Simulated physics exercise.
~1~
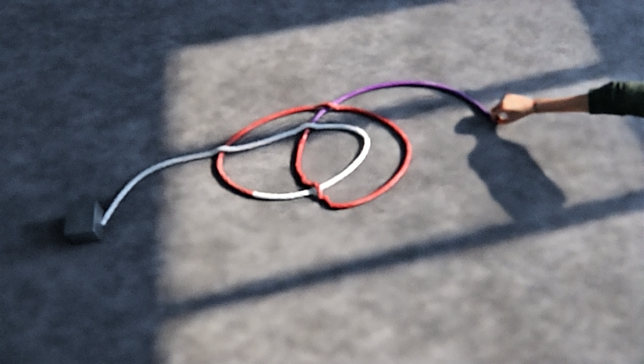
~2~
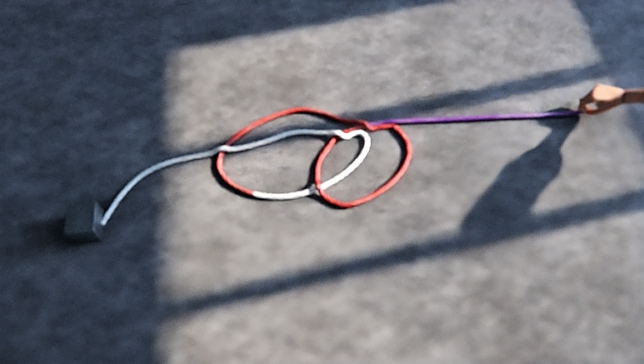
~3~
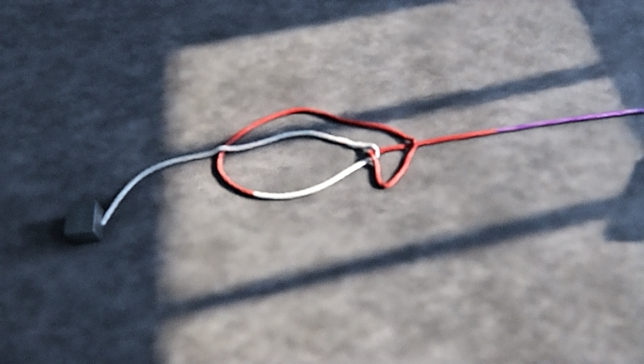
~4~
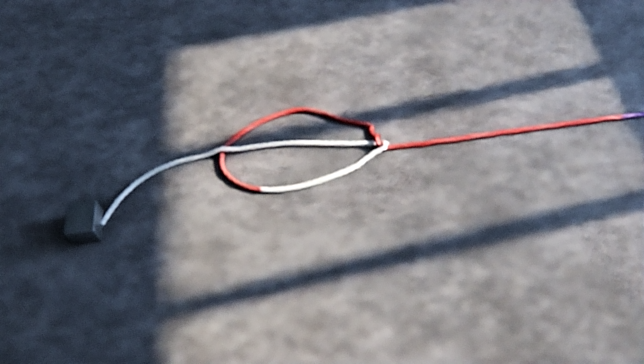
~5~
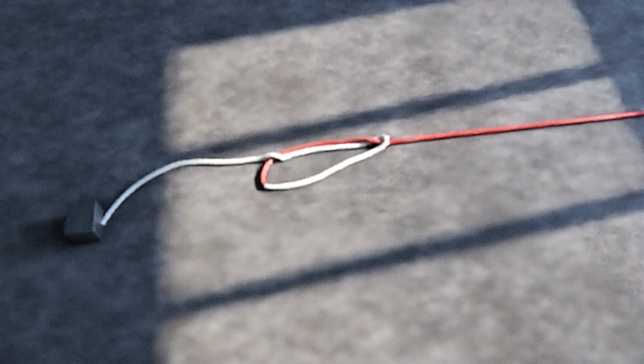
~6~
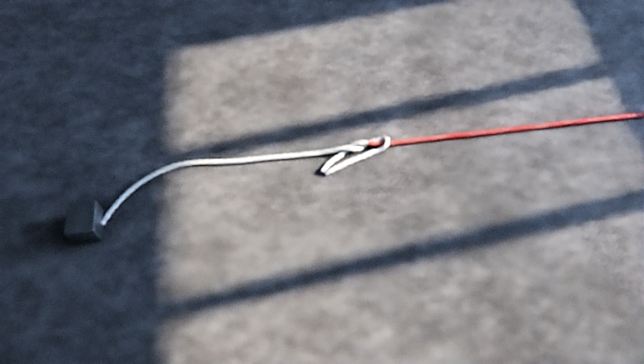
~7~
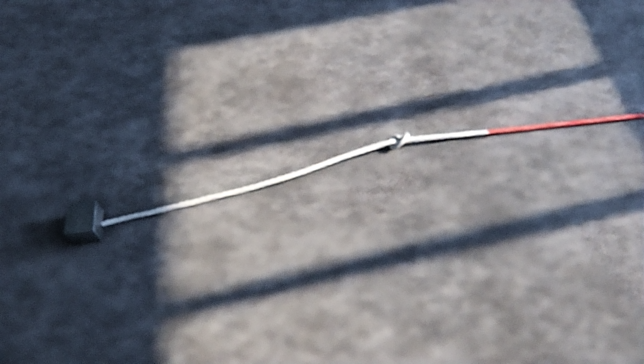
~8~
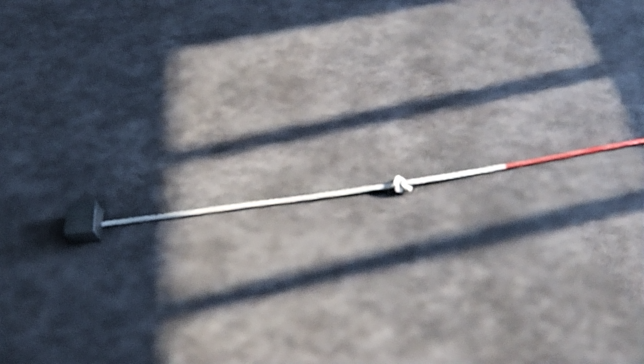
A rope dyed white, red and purple lay in overlapping loops on a gray floor until a hand pulled its purple end off to the right, shrinking the loops one after another until a small, tight knot was left in the nearly straight white section.
